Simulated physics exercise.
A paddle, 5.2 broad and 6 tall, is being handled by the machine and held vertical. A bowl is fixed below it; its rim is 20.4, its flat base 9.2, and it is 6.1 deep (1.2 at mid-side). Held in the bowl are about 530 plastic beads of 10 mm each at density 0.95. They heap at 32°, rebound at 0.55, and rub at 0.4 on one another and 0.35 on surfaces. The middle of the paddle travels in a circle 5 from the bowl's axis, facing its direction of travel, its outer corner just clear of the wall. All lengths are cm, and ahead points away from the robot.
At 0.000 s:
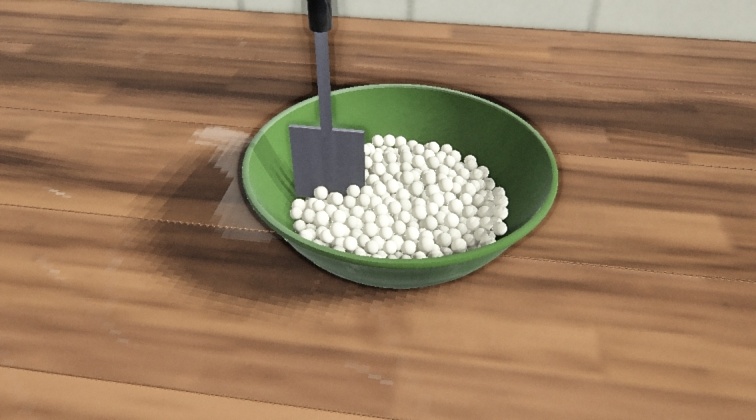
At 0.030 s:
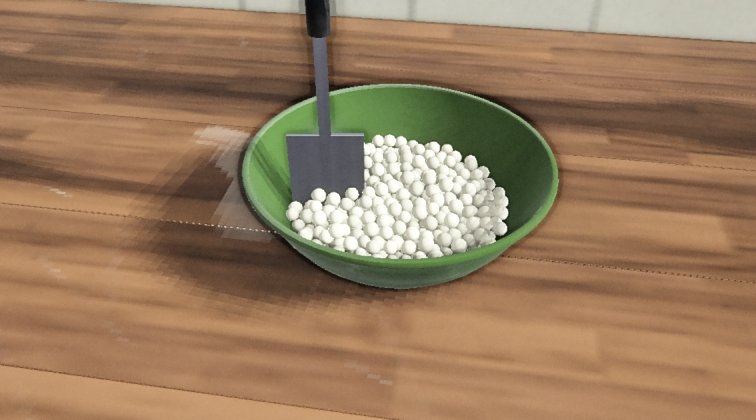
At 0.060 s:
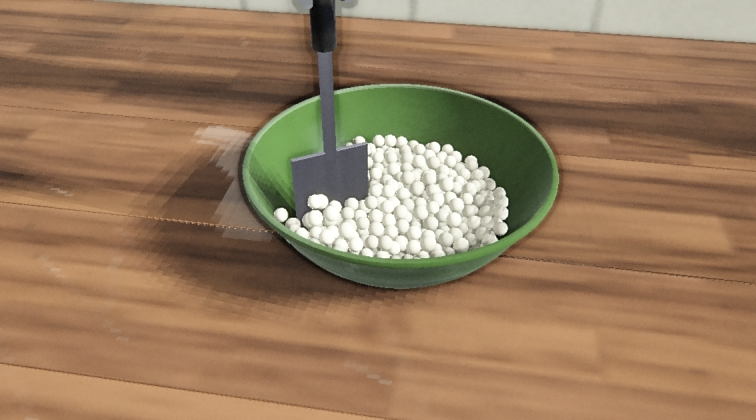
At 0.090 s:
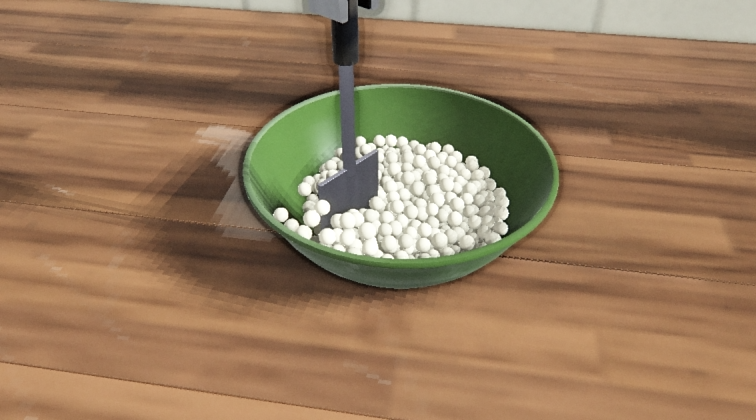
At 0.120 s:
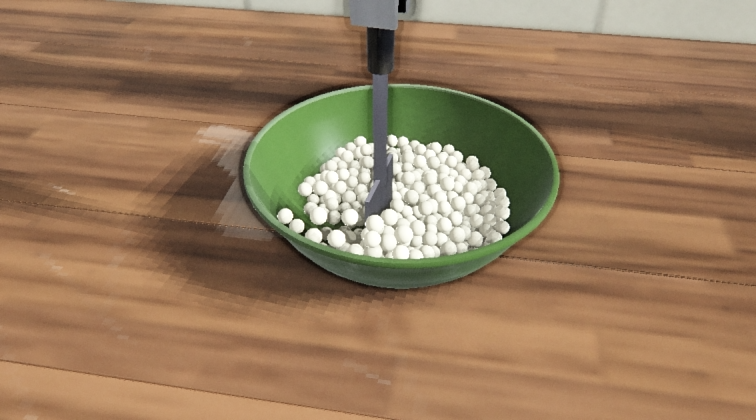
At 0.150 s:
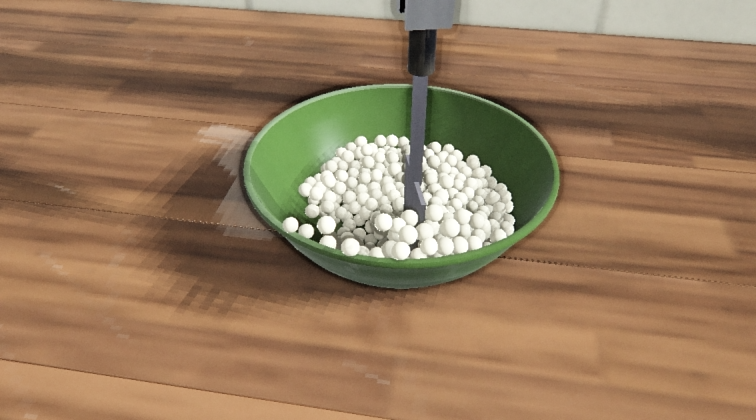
We see a machine holding an upright grey paddle in a green bowl of small white balls on a wooden surface; the paddle sweeps from the left toward the near middle, turning edge-on as it pushes through the balls.
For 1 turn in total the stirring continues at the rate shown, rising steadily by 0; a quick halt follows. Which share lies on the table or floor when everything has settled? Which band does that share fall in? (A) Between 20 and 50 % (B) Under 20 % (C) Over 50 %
Between 20 and 50 %.
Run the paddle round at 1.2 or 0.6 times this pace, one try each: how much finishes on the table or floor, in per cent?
Estimates in order: Some 40 % and some 5 %.
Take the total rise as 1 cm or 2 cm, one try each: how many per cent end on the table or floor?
20 and 10 %.
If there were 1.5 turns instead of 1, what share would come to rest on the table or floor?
Then some 40 per cent.
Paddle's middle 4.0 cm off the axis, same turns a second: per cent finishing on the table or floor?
Close to 20 in a hundred then.
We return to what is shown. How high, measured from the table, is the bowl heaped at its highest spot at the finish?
Around 5.0 cm above the table.
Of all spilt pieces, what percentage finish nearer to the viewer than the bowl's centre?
Close to 40 in a hundred.
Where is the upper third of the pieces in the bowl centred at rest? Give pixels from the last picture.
It is centred around (347, 232).
After 0.26 s, 202° round, highest piece 10 above the table; 491 in the bowl, 3 on the table or floor, 37 in flight or on the tool.
After 0.38 s, 296° round, highest piece 10 above the table; 437 in the bowl, 46 on the table or floor, 48 in flight or on the tool.
After 0.63 s, 0° round, highest piece 6 above the table; 379 in the bowl, 150 on the table or floor, 2 in flight or on the tool.
After 1.33 s, 0° round, highest piece 5 above the table; 379 in the bowl, 152 on the table or floor.
At rest, 379 in the bowl, 152 on the table or floor. That is 29 % on the table or floor.
